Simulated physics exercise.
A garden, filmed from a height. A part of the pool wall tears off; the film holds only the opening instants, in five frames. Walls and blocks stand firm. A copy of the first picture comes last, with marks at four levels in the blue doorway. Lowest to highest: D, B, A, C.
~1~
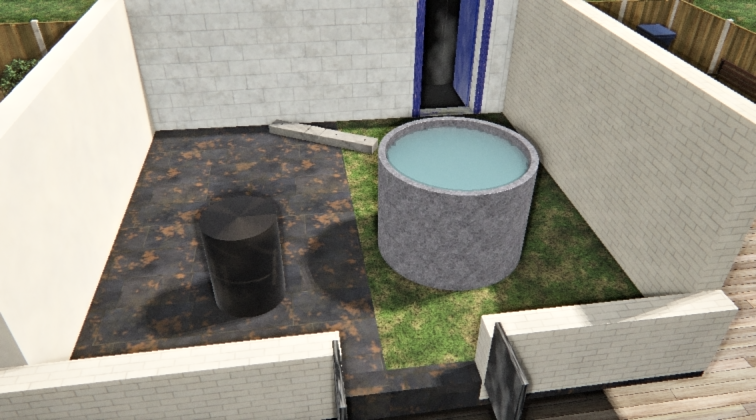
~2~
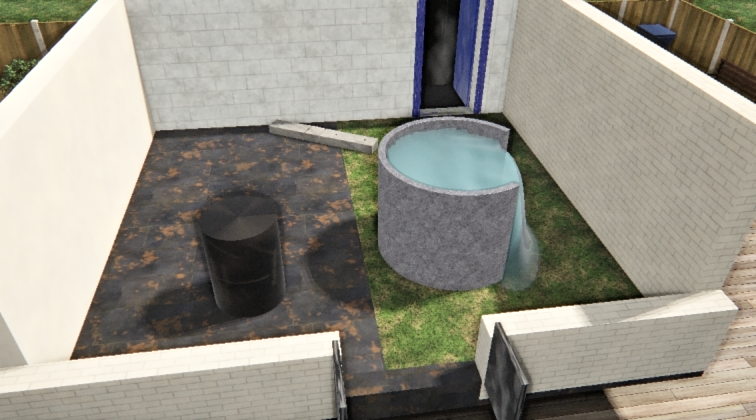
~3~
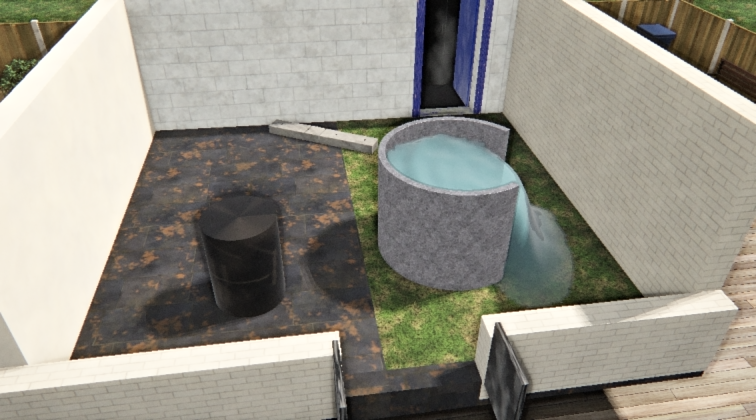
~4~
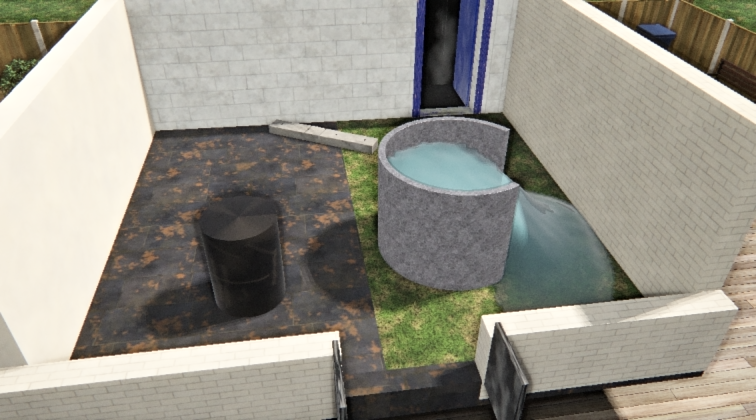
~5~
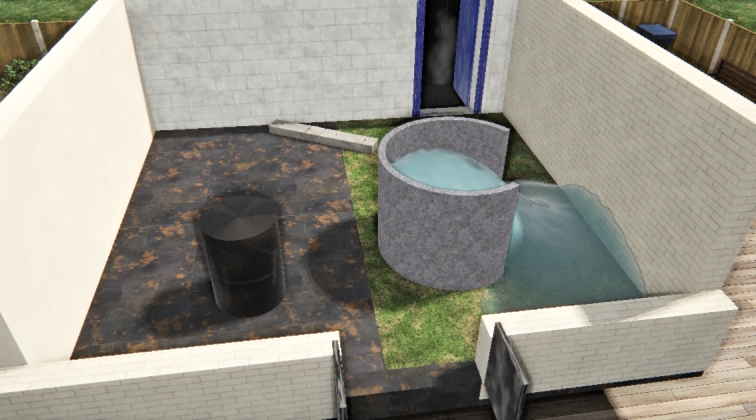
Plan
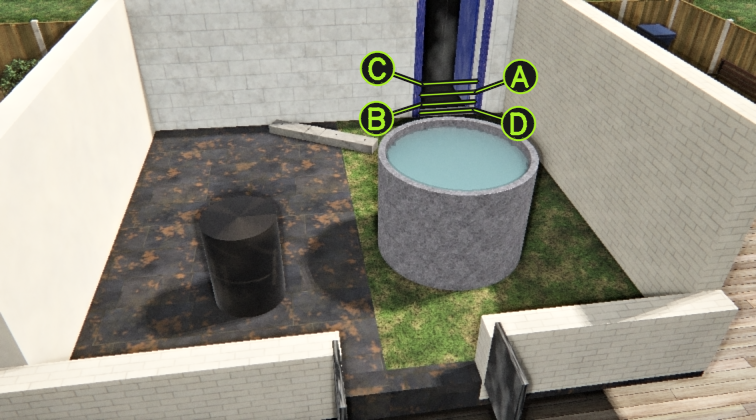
Water pouring from the open right side of a round grey stone pool, spreading over grass to a pale brick wall.
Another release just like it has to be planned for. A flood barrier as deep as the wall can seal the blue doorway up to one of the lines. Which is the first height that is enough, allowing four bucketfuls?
Go for B.
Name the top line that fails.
The answer is D.
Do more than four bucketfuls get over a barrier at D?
Yes.
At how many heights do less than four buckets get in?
Three of them.
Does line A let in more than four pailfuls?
No, not at all.
On the marked copy, A at (448, 93); B at (447, 103); C at (449, 82); D at (447, 111); from the bottom up D, B, A, C.
With A, nothing gets over.
With B, a splash gets over, under a bucket.
With C, nothing gets over.
With D, about 10 bucketfuls get in.
